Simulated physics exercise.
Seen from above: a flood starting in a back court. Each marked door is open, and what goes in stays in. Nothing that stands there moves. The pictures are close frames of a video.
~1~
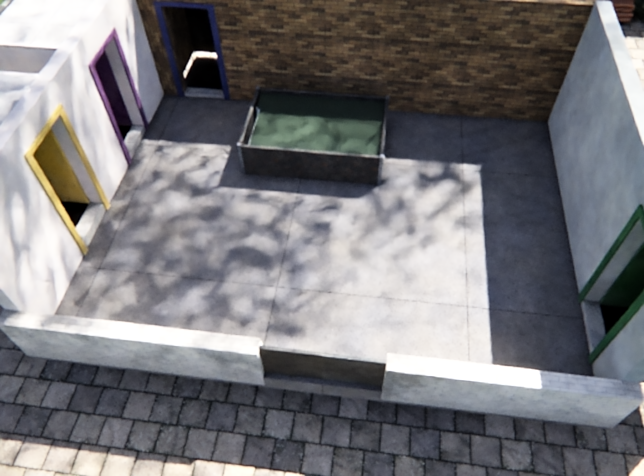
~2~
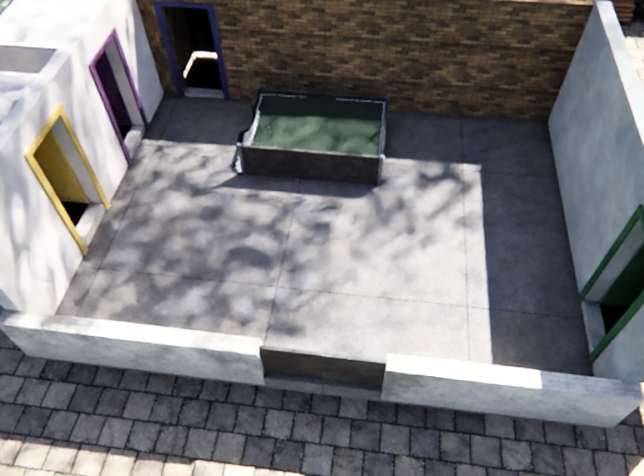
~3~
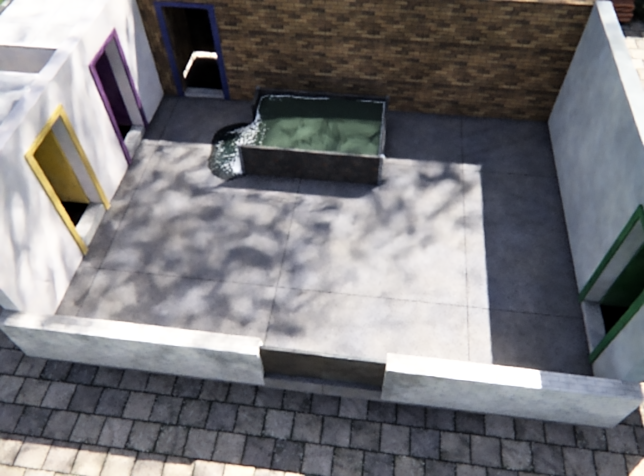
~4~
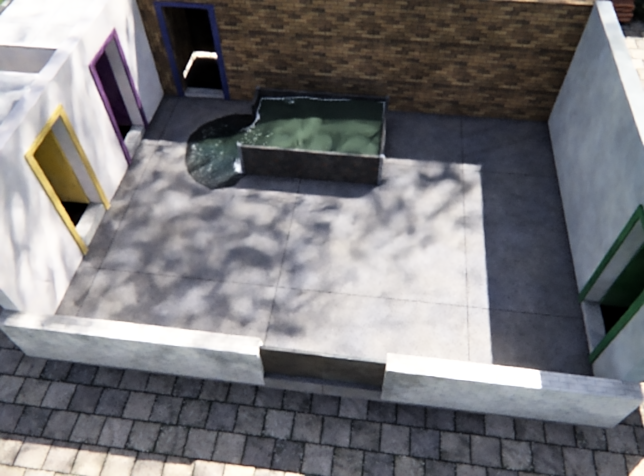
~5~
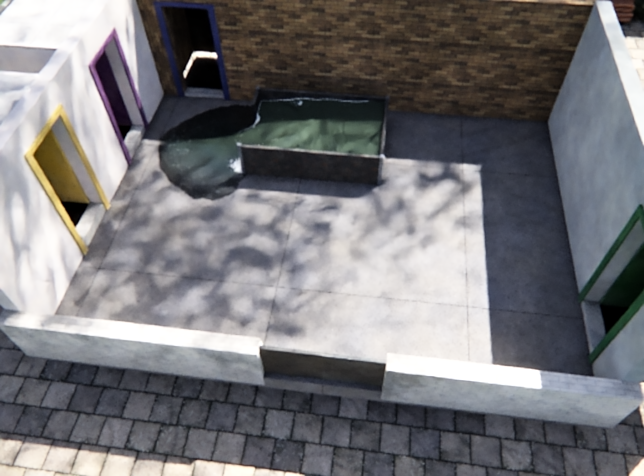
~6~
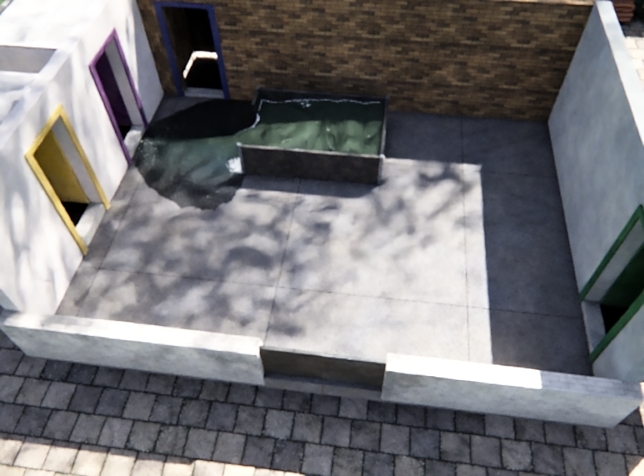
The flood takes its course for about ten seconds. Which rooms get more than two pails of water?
In the end: The blue door takes more than that; the green door stays under that; the yellow door stays under that; the purple door takes more than that.
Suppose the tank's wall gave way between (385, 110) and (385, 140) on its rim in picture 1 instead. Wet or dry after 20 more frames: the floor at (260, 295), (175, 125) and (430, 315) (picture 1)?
In that order: Dry, not flooded, not flooded.
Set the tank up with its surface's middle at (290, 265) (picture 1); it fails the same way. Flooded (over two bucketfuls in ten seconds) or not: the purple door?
One by one: The purple door is under.
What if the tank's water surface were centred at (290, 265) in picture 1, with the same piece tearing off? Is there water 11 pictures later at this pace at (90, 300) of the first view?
There: Under water.
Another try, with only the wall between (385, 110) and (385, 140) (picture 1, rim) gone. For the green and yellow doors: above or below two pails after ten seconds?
In short: Green door holds; yellow door stays under.
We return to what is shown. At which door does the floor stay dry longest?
That is the one in green.
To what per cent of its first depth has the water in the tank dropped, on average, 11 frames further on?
Some 54 per cent.
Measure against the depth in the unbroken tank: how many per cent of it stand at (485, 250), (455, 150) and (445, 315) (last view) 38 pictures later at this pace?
Roughly 0, 2 and 2 per cent, in turn.
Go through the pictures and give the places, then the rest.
In the first picture, still water in the open tank at (316, 124).
In the second picture, the front is at a hidden place, out from the gap at (251, 144).
In the third picture, the front is at (226, 129), out from the gap at (251, 144).
In the fourth picture, the front is at (192, 141), out from the gap at (251, 145).
In the fifth picture, water pours out at (251, 145) and has run to (166, 139).
In the sixth picture, the front is at (135, 153), out from the gap at (251, 145).
A moment on, water covers 15 % of the floor; the blue door wet at the sill, nothing in, the green door not reached, the yellow door not reached, the purple door over two buckets in.
Next, water covers 20 % of the floor; the blue door under two buckets in, the green door not reached, the yellow door wet at the sill, nothing in, the purple door far over two buckets in.
Then, water covers 30 % of the floor; the blue door over two buckets in, the green door not reached, the yellow door wet at the sill, nothing in, the purple door far over two buckets in.
Later, water covers 55 % of the floor; the blue door far over two buckets in, the green door not reached, the yellow door wet at the sill, nothing in, the purple door far over two buckets in.
In the end, water covers 90 % of the floor; the blue door far over two buckets in, the green door wet at the sill, nothing in, the yellow door wet at the sill, nothing in, the purple door far over two buckets in.
